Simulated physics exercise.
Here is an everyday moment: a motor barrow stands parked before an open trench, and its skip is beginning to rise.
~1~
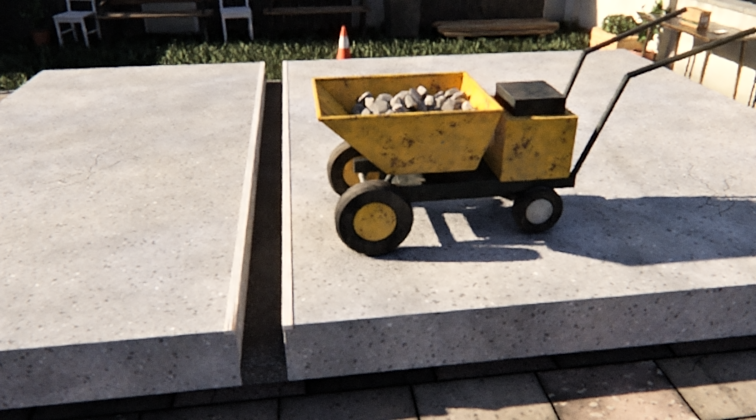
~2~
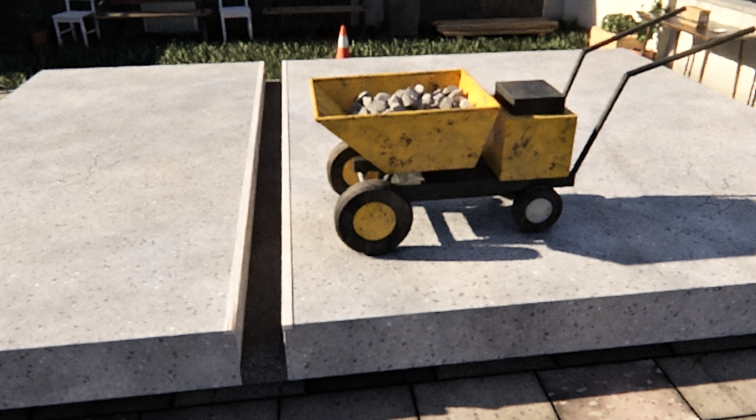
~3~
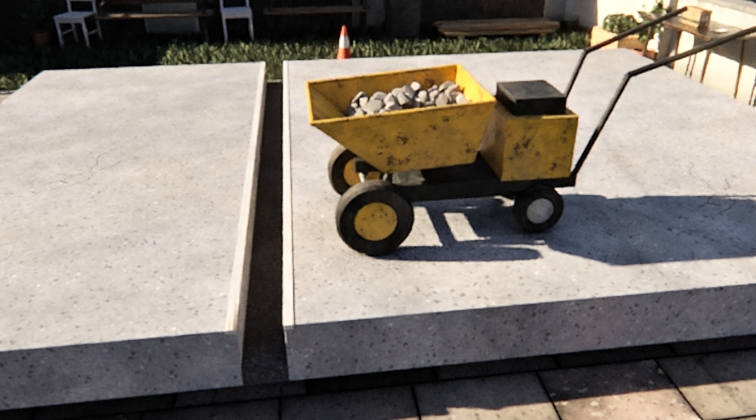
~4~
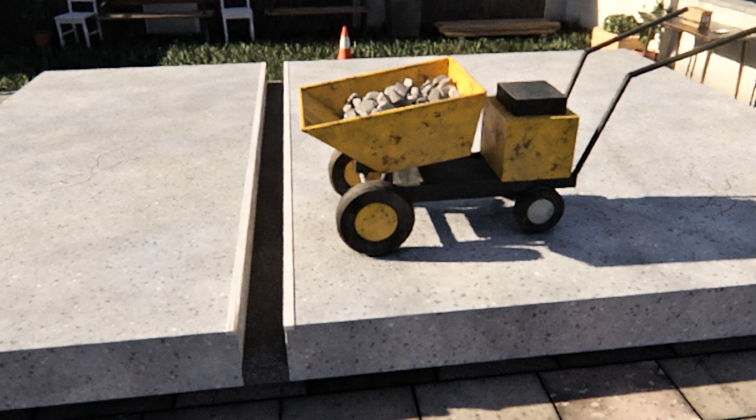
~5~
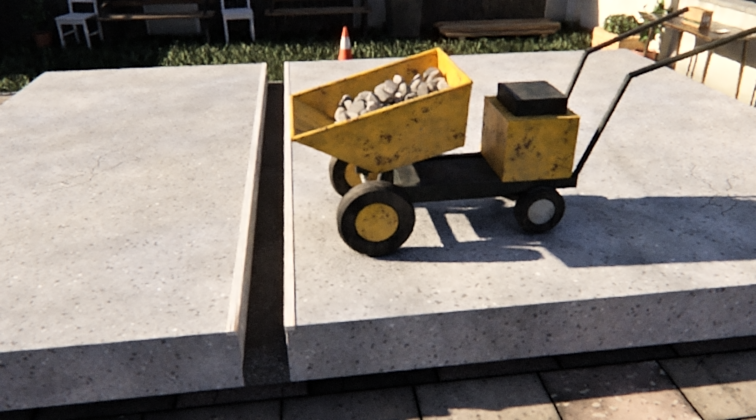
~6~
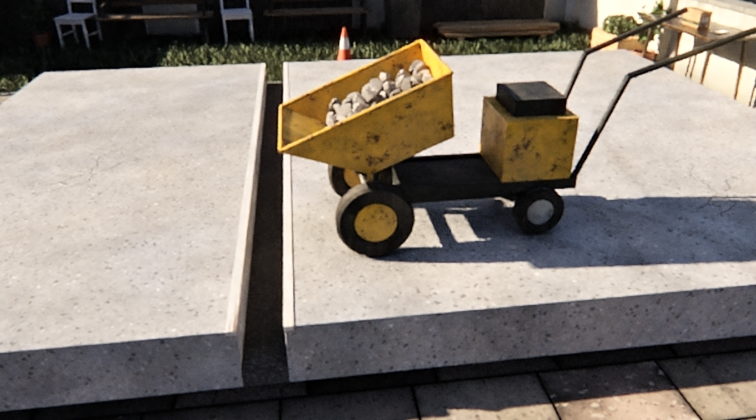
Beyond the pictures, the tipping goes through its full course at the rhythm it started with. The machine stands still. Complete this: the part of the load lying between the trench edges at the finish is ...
The smaller part.
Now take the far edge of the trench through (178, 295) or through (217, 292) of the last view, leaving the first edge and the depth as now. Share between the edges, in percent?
100 %, then 60 %.
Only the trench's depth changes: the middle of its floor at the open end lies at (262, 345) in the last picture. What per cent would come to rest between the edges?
About 10 percent.
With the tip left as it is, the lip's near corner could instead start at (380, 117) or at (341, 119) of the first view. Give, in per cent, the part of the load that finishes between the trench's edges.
Roughly 50 percent the first time, roughly 60 percent the second.
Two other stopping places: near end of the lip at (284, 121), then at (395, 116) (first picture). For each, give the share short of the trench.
Around 0 and 20 per cent respectively.
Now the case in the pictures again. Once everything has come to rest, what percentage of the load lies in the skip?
Close to 35 in a hundred.
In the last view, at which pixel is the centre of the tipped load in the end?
Around (218, 234).
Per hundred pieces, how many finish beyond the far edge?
That share is about 45 percent.
Soon, skip tipped steeply; all in the skip.
A while on, skip tipped right over; about two thirds in the skip; a small part in or heaped over the trench; about a third beyond it.
Towards the end, skip tipped right over; about a third in the skip; about a quarter in or heaped over the trench; about half beyond it.
Finally, skip tipped right over; about a third in the skip; about a quarter in or heaped over the trench; about half beyond it.
